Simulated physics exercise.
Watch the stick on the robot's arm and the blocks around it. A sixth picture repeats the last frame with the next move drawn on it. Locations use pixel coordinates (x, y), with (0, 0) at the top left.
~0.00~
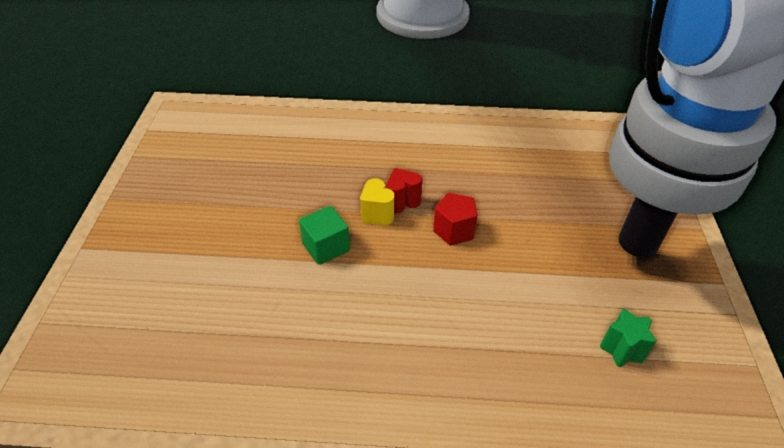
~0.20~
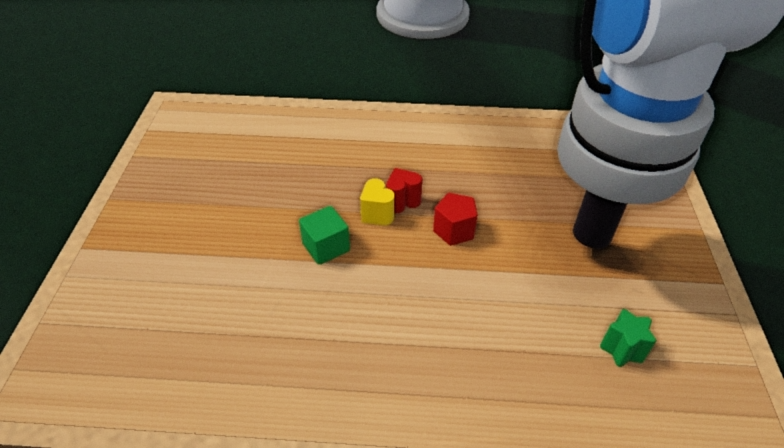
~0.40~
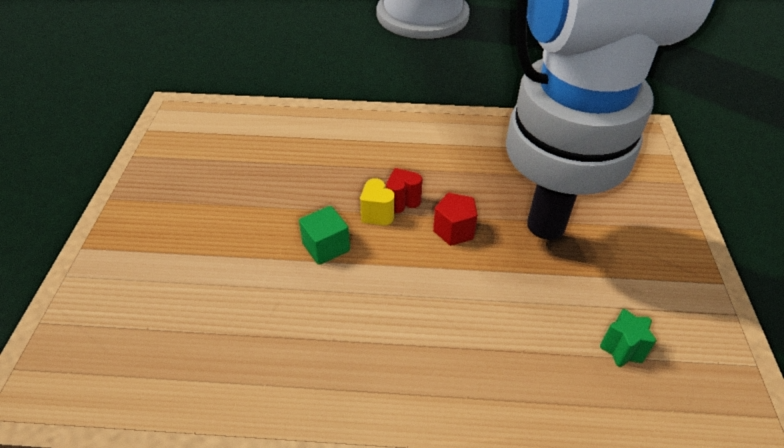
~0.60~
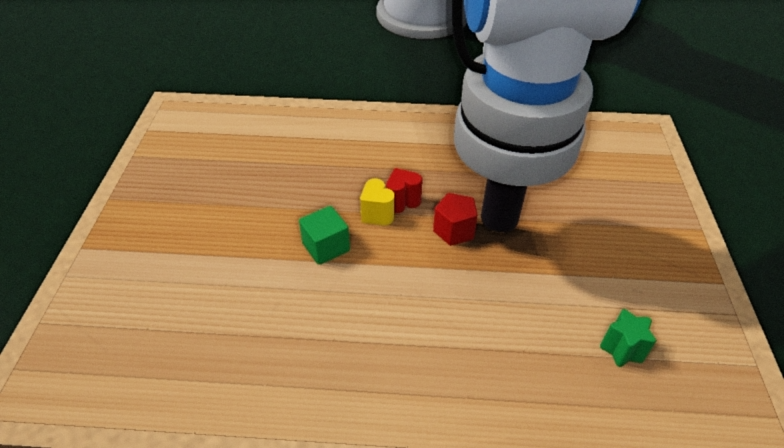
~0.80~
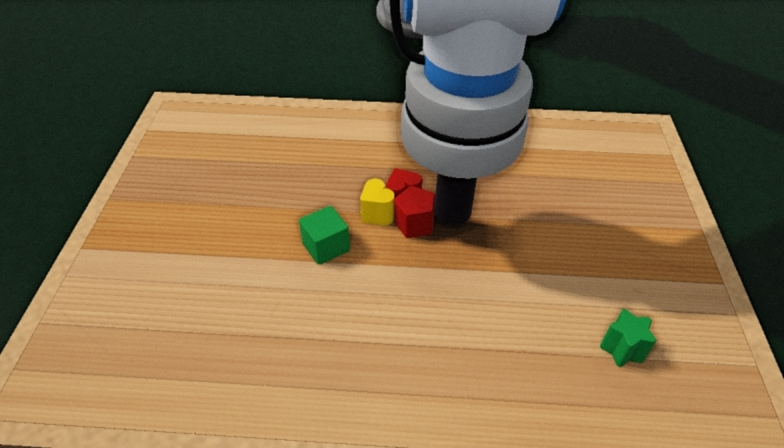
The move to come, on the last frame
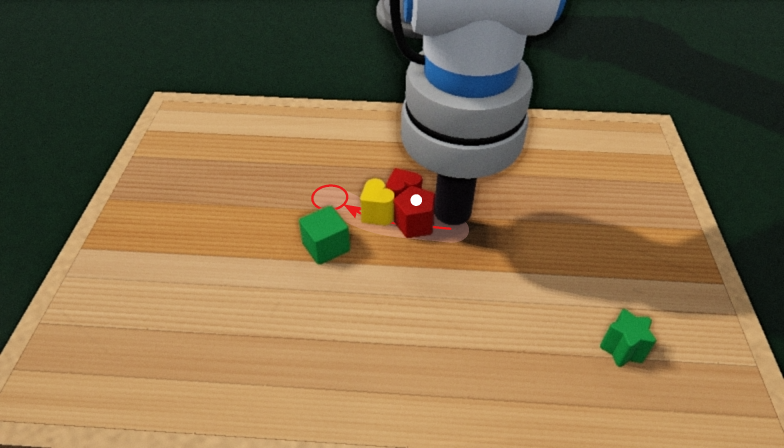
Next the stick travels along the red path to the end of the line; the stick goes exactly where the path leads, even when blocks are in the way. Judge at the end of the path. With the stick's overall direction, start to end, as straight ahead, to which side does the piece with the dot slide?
Gets pushed left.
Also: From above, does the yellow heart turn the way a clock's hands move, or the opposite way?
Clockwise, from overhead.
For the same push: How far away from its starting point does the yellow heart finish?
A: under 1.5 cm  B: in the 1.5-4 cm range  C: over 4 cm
The answer is C.
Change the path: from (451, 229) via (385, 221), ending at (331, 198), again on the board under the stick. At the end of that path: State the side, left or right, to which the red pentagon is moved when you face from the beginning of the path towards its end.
It is pushed towards the left-hand side.
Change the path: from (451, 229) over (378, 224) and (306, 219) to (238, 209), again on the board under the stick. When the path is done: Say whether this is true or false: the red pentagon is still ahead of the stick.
The statement is true.
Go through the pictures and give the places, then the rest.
In the first frame, stick tip (638, 243); block tops, green four-sided block (323, 223); yellow heart (377, 191); red heart (403, 178); red pentagon (458, 206).
In the second frame, stick (592, 234); blocks unchanged.
In the third frame, stick (546, 226); blocks unchanged.
In the fourth frame, stick (500, 219); blocks unchanged.
In the fifth frame, stick (453, 212); green four-sided block (323, 223); yellow heart (377, 191); red heart (403, 178); red pentagon (416, 200).
Path on the board, from (451, 229) through (406, 224) and (364, 215) to (330, 198); the dot is on the red pentagon.
The first path, step by step. One third of the way, stick (406, 208); yellow heart (344, 187), turned 65° clockwise; red heart (394, 177), turned 40° clockwise; red pentagon (369, 201), turned 15° anticlockwise.
Two thirds of the way, stick (364, 198); green four-sided block (314, 221), turned 30° anticlockwise; yellow heart (305, 177), turned 65° clockwise; red heart (393, 177), turned 45° clockwise; red pentagon (326, 192), turned 15° anticlockwise.
At the end, stick (328, 181); green four-sided block (314, 221), turned 35° anticlockwise; yellow heart (277, 172), turned 90° clockwise; red heart (393, 177), turned 45° clockwise; red pentagon (296, 187), turned 40° anticlockwise.
